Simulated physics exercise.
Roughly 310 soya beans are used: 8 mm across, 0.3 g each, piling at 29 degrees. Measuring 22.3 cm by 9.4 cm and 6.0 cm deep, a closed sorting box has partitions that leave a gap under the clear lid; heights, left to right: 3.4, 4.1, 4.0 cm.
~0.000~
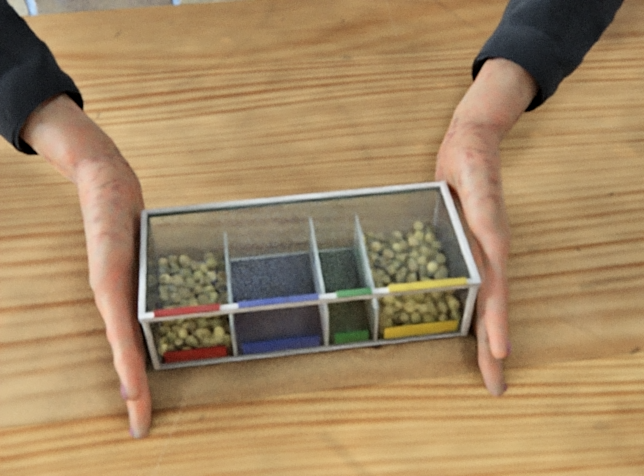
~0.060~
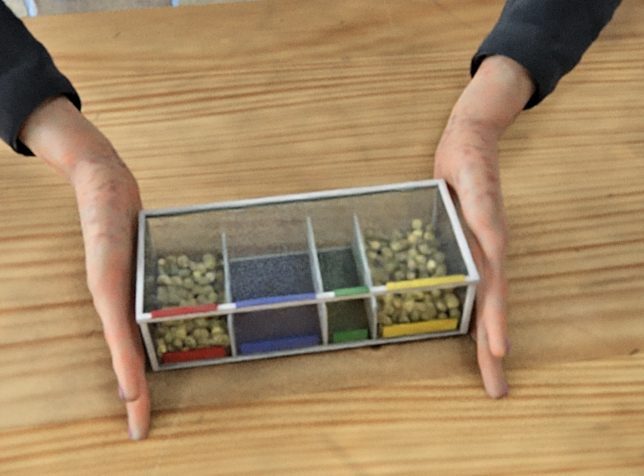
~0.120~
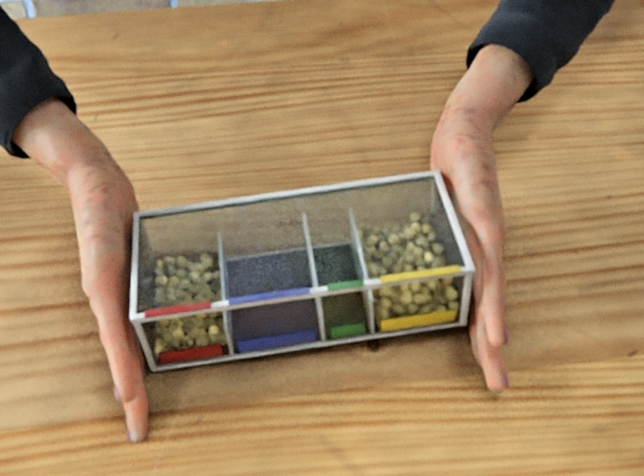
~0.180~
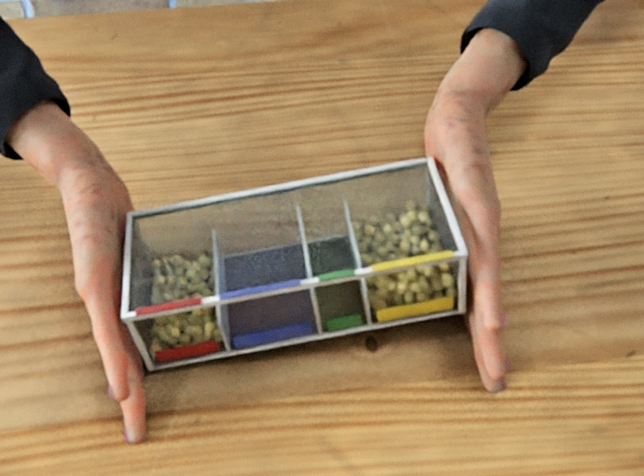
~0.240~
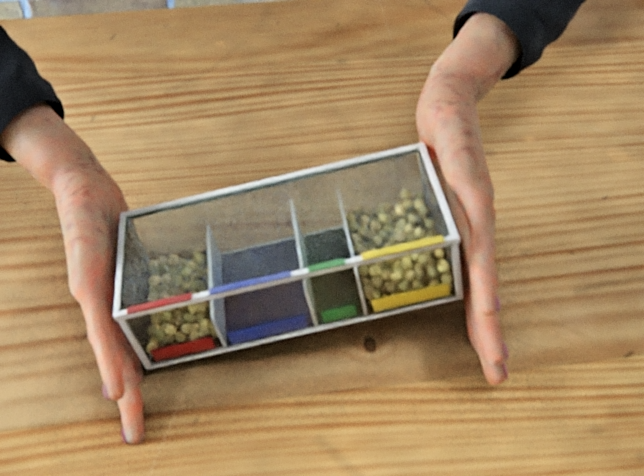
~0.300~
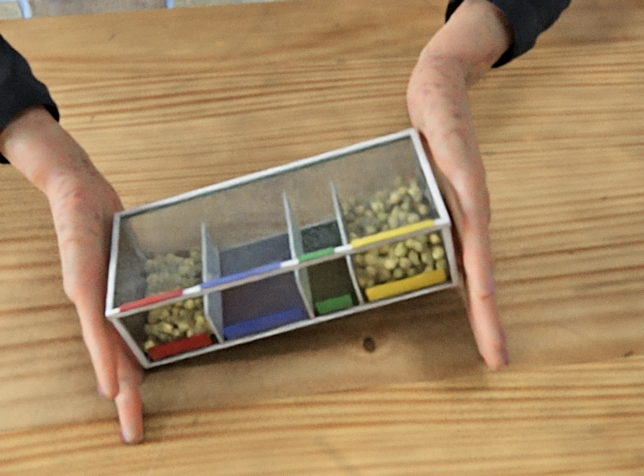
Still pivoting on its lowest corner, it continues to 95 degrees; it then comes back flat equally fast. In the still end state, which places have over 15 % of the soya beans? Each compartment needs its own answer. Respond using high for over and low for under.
Red compartment high, blue compartment low, green compartment low, yellow compartment high.
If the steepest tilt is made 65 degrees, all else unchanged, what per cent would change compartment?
5 %.
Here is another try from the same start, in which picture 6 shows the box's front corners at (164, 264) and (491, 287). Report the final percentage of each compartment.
In the end red holds 10 %, blue holds 5 %, green holds 0 % and yellow holds 85 %.
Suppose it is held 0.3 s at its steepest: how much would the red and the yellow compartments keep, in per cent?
In per cent: Red 75; yellow 20.
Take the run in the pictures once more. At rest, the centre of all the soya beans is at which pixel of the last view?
At about (193, 288).
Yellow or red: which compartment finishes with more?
That would be the red compartment.
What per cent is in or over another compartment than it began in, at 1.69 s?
Roughly 15 percent.
After 1.69 s, tilt 95 degrees; red 45 %, blue 5 %, green 5 %, yellow 50 %.
Then, at 2.62 s, tilt 43 degrees; red 75 %, blue 5 %, yellow 25 %.
After 3.54 s, tilt 0 degrees; red 75 %, blue 5 %, yellow 25 %.
By 4.2 s all is still; red 75 %, blue 5 %, green 0 %, yellow 25 %.
